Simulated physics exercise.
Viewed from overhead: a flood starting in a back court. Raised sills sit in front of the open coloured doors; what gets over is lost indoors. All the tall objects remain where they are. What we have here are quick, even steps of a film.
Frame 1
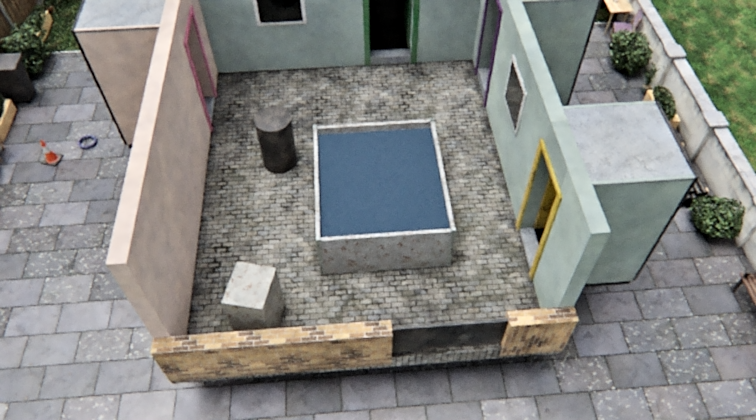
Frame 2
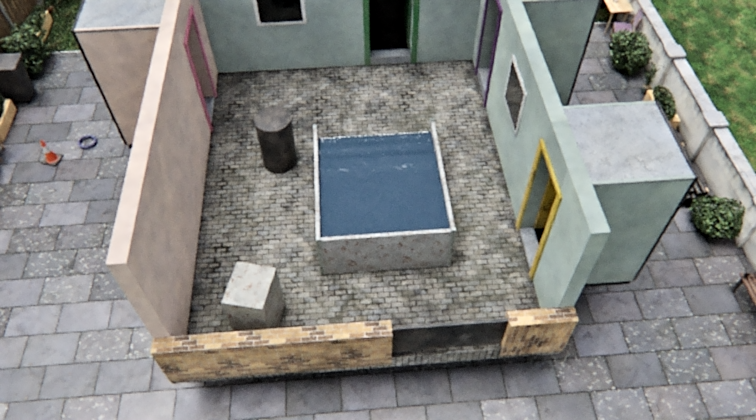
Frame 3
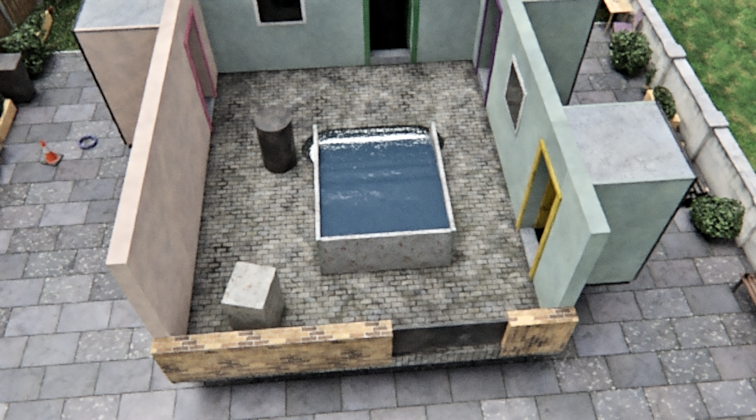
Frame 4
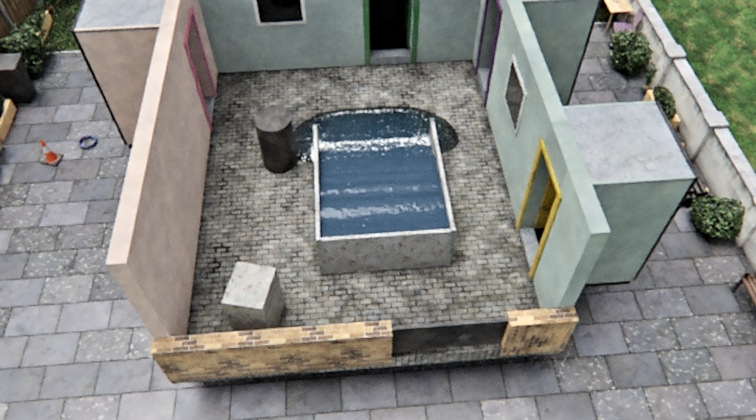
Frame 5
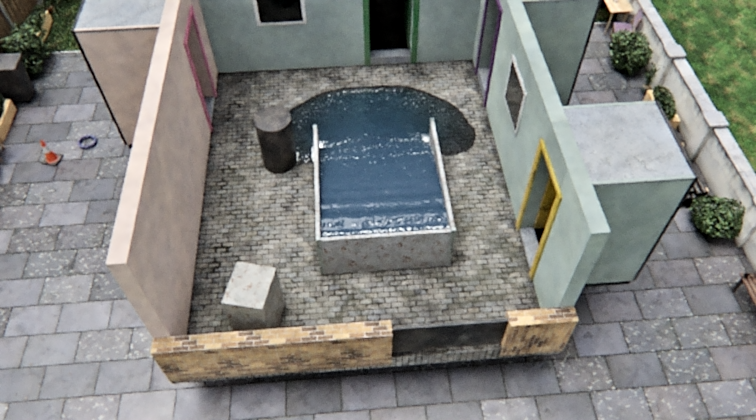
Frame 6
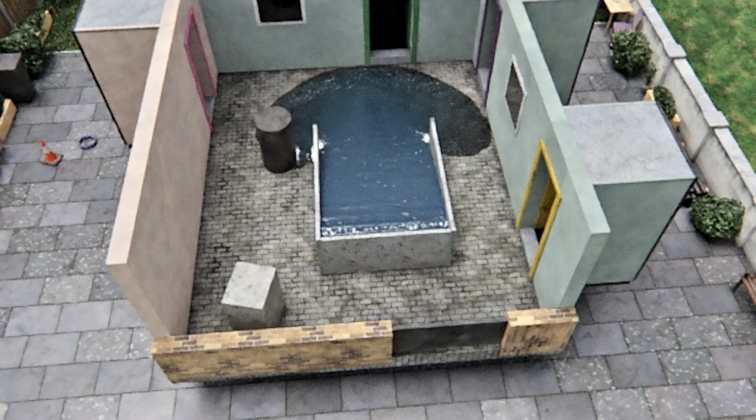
Water pours from the open tank's far side and spreads across the paved court behind it.
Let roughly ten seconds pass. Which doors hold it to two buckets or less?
Pink door: No, green door: No, purple door: No, yellow door: No.
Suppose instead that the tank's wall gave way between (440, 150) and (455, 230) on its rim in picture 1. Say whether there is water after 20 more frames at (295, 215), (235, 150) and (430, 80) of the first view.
Unwetted, unwetted, submerged.
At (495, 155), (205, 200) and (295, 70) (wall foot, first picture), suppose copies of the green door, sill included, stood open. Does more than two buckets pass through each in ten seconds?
First door doesn't reach it, second door doesn't reach it, third door gets past it.
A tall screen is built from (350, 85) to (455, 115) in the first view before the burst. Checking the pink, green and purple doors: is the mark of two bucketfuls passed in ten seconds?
The pink door door tops the mark, the green door door stays shy of it and the purple door door stays shy of it.
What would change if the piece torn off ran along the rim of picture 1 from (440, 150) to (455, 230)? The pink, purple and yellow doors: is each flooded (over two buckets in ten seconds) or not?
Door by door, the pink door crosses the line, then the purple door comes up short, then the yellow door crosses the line.
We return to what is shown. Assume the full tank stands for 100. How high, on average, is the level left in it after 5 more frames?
That comes to about 52 per cent.
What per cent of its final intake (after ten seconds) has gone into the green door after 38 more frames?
I make it 100 per cent.
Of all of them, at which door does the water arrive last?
It's the yellow-painted one.
A moment on, water covers 40 % of the floor; the pink door wet at the sill, nothing in, the green door far over two buckets in, the purple door wet at the sill, nothing in, the yellow door not reached.
Next, water covers 40 % of the floor; the pink door under two buckets in, the green door far over two buckets in, the purple door under two buckets in, the yellow door not reached.
Then, water covers 60 % of the floor; the pink door far over two buckets in, the green door far over two buckets in, the purple door over two buckets in, the yellow door not reached.
Later, water covers 95 % of the floor; the pink door far over two buckets in, the green door far over two buckets in, the purple door far over two buckets in, the yellow door wet at the sill, nothing in.
In the end, water covers 100 % of the floor; the pink door far over two buckets in, the green door far over two buckets in, the purple door far over two buckets in, the yellow door over two buckets in.
